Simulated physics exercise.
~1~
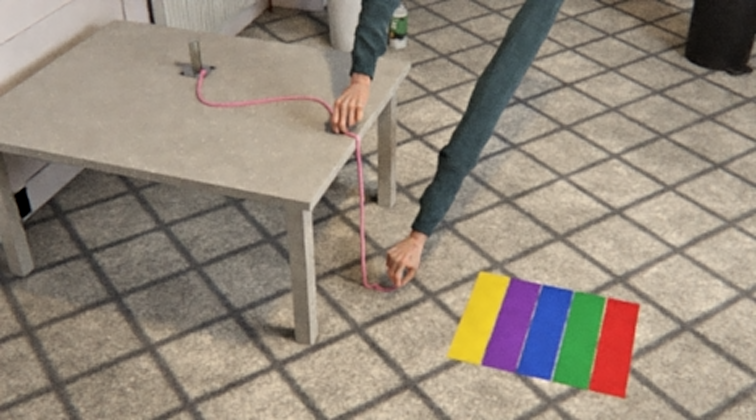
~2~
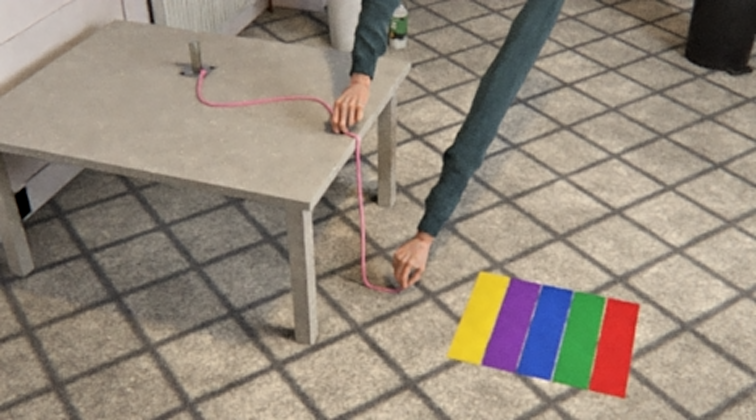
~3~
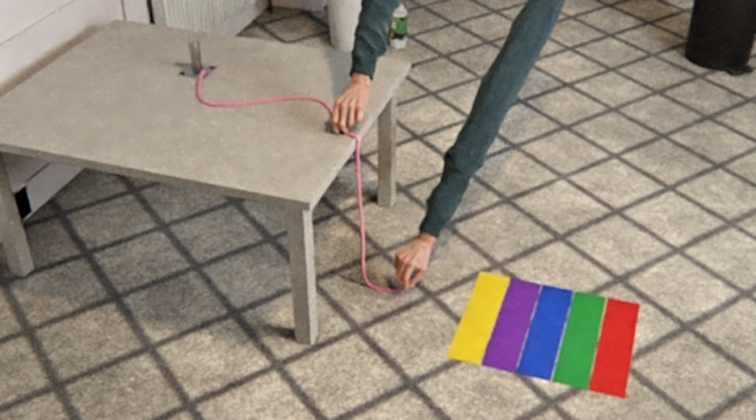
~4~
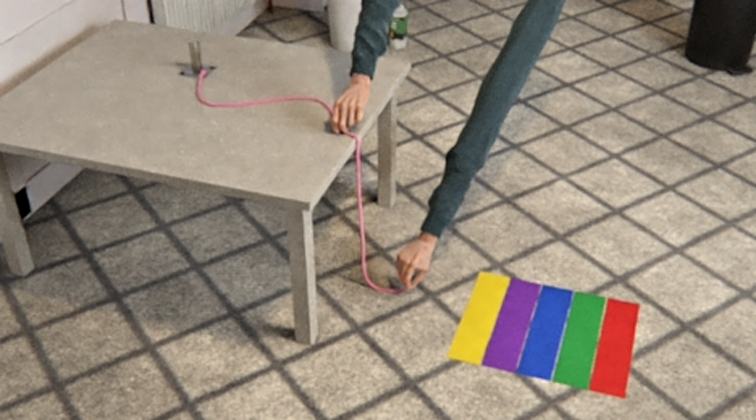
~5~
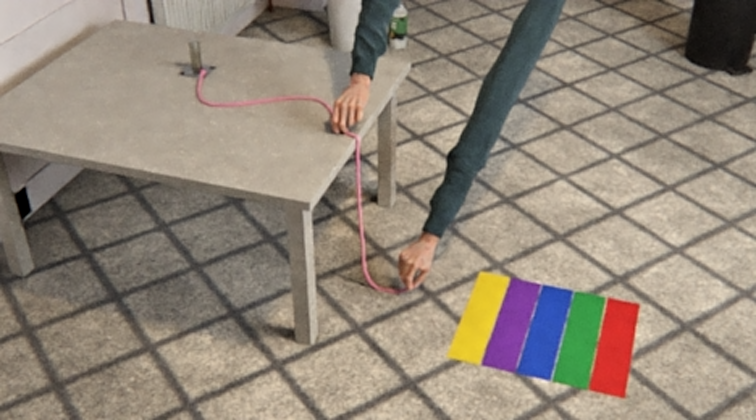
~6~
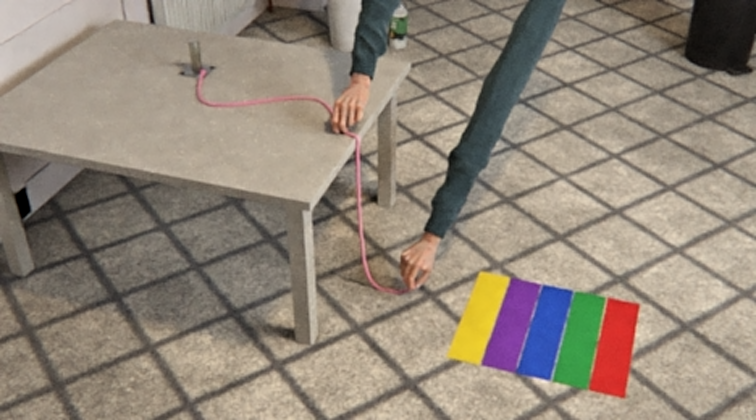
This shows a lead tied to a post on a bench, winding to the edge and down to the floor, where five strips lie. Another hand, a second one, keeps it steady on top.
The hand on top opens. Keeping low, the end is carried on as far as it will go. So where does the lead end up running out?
Over green.
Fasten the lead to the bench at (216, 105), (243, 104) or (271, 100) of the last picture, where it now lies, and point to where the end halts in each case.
First try around (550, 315), second around (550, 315), third around (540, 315).
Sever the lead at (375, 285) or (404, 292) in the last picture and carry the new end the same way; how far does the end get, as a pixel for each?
Taking the tries in order, the answers are (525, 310) and (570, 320).
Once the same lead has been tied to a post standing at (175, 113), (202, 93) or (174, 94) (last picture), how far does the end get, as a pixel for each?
Roughly (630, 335), then (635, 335), then (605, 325).
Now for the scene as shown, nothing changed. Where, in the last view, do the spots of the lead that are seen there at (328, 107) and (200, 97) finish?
End points: Roughly (362, 129); roughly (245, 86).
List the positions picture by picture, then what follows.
End (401, 284); yellow (469, 344); purple (503, 352); blue (538, 360); green (574, 368); red (610, 376), in the first frame.
End (407, 285); lead through (199, 88) (245, 103) (320, 101) (349, 134) (361, 204) (363, 266), in the second frame.
End (409, 286), in the third frame.
End (411, 286); lead through (199, 88) (245, 103) (320, 101) (349, 134) (360, 204) (364, 266), in the fourth frame.
End (413, 286), in the fifth frame.
End (414, 287); lead through (199, 88) (245, 103) (320, 101) (349, 134) (359, 204) (365, 266), in the sixth frame.
Early on, end near (536, 313); over blue.
Midway, end near (571, 320); over green.
At the end of the slack, end near (591, 324); over green. It gets as far as the green strip.
